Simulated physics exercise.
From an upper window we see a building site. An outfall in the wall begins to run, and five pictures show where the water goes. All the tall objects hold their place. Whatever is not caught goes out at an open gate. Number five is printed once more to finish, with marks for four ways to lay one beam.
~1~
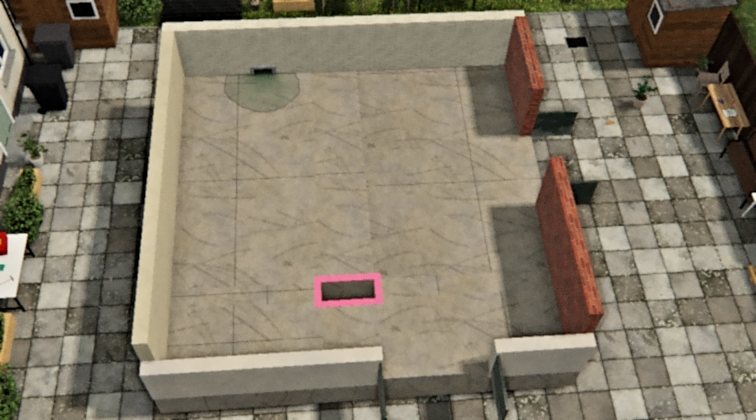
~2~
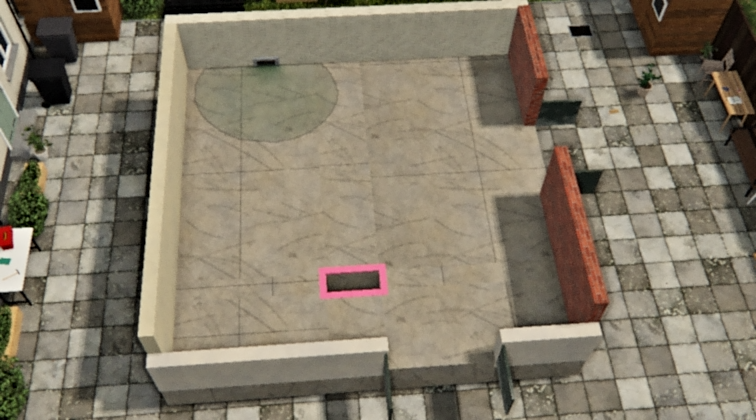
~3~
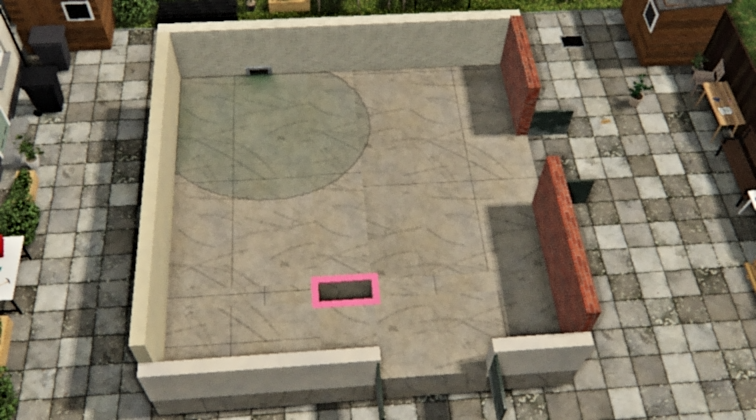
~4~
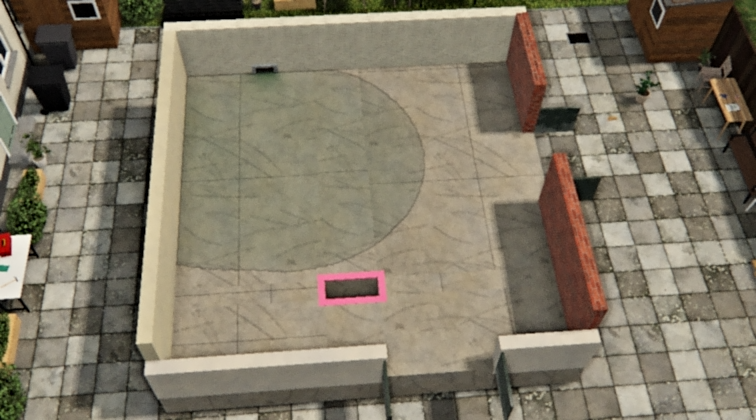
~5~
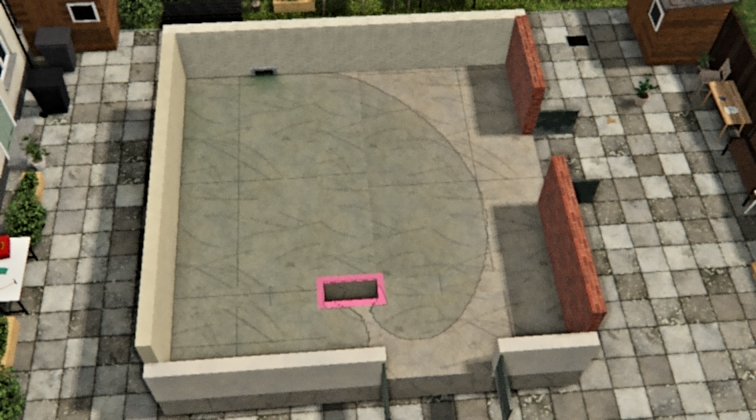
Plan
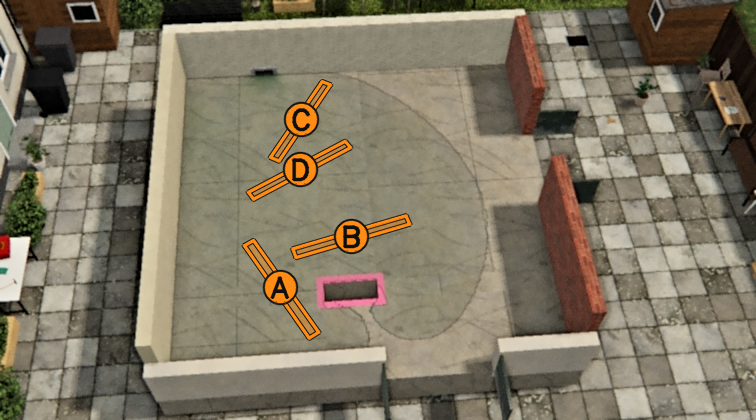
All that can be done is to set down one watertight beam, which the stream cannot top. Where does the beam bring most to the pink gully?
A is best.
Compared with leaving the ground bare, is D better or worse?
It is worse.
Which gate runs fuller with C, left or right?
The left gate.
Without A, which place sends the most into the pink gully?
The answer is C.
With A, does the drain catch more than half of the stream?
No.
On the marked copy, A from (248, 243) to (313, 335); B from (294, 253) to (407, 220); C from (274, 159) to (326, 83); D from (251, 195) to (347, 144).
With A, about 33 % of the stream runs into the pink gully, about 66 % out by the gates.
With B, about 11 % of the stream runs into the pink gully, about 88 % out by the gates.
With C, about 22 % of the stream runs into the pink gully, about 78 % out by the gates.
With D, about 14 % of the stream runs into the pink gully, about 86 % out by the gates.
